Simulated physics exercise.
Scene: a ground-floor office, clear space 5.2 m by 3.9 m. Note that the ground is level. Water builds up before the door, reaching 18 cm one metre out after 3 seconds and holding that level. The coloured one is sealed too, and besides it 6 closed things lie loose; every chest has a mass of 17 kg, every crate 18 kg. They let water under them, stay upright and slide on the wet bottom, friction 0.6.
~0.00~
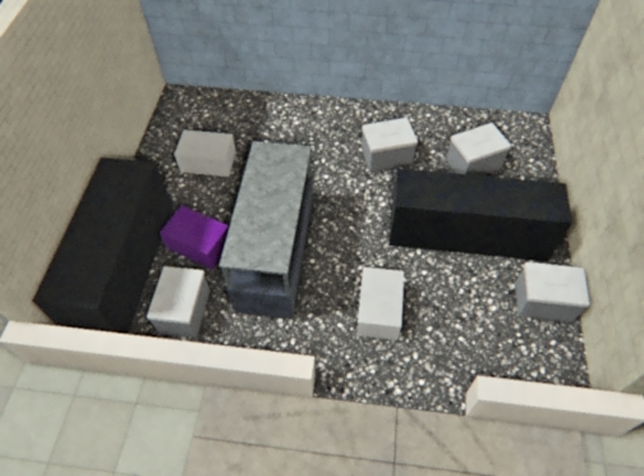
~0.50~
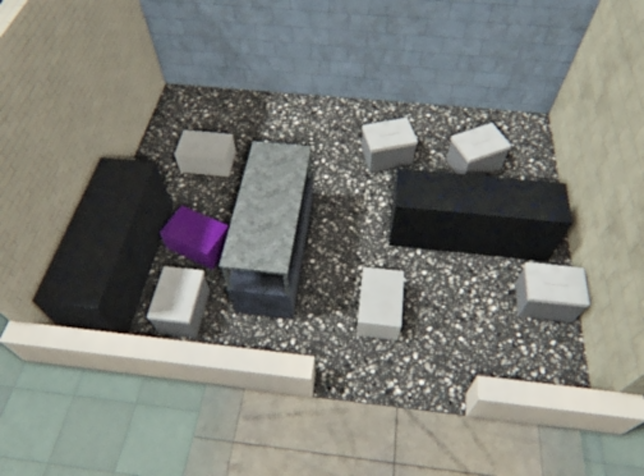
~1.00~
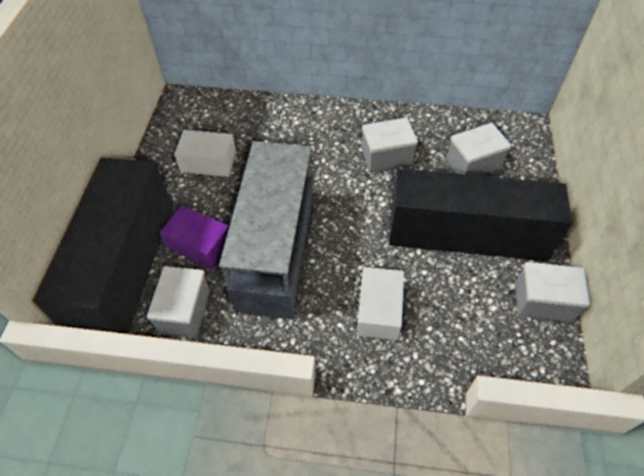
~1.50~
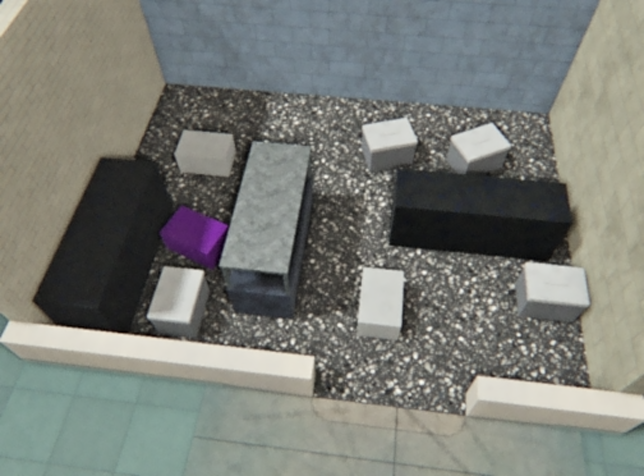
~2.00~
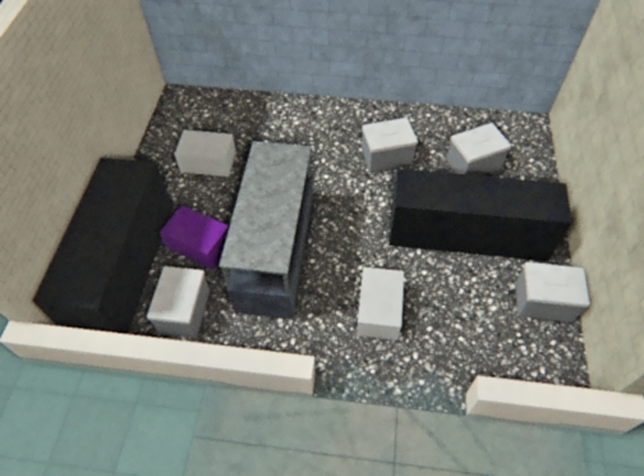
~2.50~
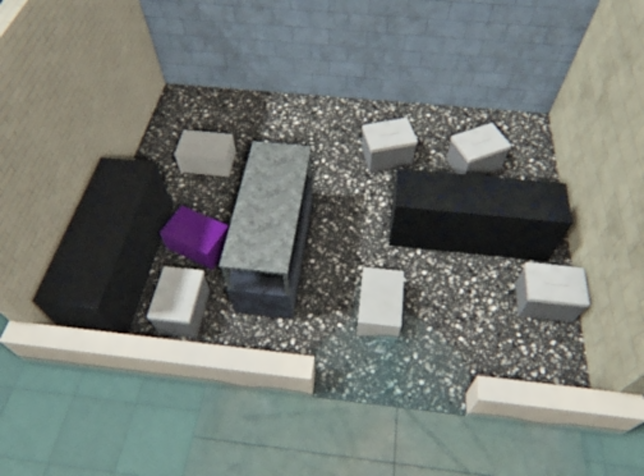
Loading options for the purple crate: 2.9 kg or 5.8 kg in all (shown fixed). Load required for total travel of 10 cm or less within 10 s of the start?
Even the lighter one succeeds.
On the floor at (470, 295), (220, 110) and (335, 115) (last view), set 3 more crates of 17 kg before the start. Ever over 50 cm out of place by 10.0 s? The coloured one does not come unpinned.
In that order: Over, short of it, short of it.
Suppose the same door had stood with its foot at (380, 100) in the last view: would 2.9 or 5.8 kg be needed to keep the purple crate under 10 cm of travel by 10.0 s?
If so, both fall short.
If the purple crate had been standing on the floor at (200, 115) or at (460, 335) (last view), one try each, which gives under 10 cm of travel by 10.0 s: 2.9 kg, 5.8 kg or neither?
Try by try, no option works; no option works.
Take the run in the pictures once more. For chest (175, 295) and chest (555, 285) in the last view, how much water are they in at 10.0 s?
I'd put it at 3 cm and 11 cm respectively.
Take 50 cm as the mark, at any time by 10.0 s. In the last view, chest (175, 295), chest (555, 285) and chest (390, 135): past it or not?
First stays inside, then exceeds it, then stays inside.
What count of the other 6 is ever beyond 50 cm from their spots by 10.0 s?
It works out to 2.
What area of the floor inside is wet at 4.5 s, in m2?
Near 5.0 m2 in all.
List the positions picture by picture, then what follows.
The purple crate at (194, 229) rests on the ground; 0.0 m2 under water; 0 of 7 have shifted, in the first picture.
The purple crate at (194, 229) rests on the ground; 0.0 m2 under water; 0 of 7 have shifted, in the second picture.
The purple crate at (194, 229), on the bottom; 0.0 m2 under water; 0 of 7 have shifted, in the third picture.
The purple crate at (194, 229), on the bottom; 0.0 m2 under water; 0 of 7 have shifted, in the fourth picture.
The purple crate at (194, 229) rests on the ground; 0.1 m2 under water; 0 of 7 have shifted, in the fifth picture.
The purple crate at (194, 229), on the bottom; water covers 0.7 m2; 0 of 7 have shifted, in the sixth picture.
After 3.5 s the purple crate would be 0 cm from its start with 2.9 kg and 0 cm from its start with 5.8 kg; 0 cm of water round it then.
After 4.5 s the purple crate would be 0 cm from its start with 2.9 kg and 0 cm from its start with 5.8 kg; 0 cm of water round it then.
After 7.0 s the purple crate would be 0 cm from its start with 2.9 kg and 0 cm from its start with 5.8 kg; 0 cm of water round it then.
After 10.0 s the purple crate would be 2 cm from its start with 2.9 kg and 0 cm from its start with 5.8 kg; 3 cm of water round it then.
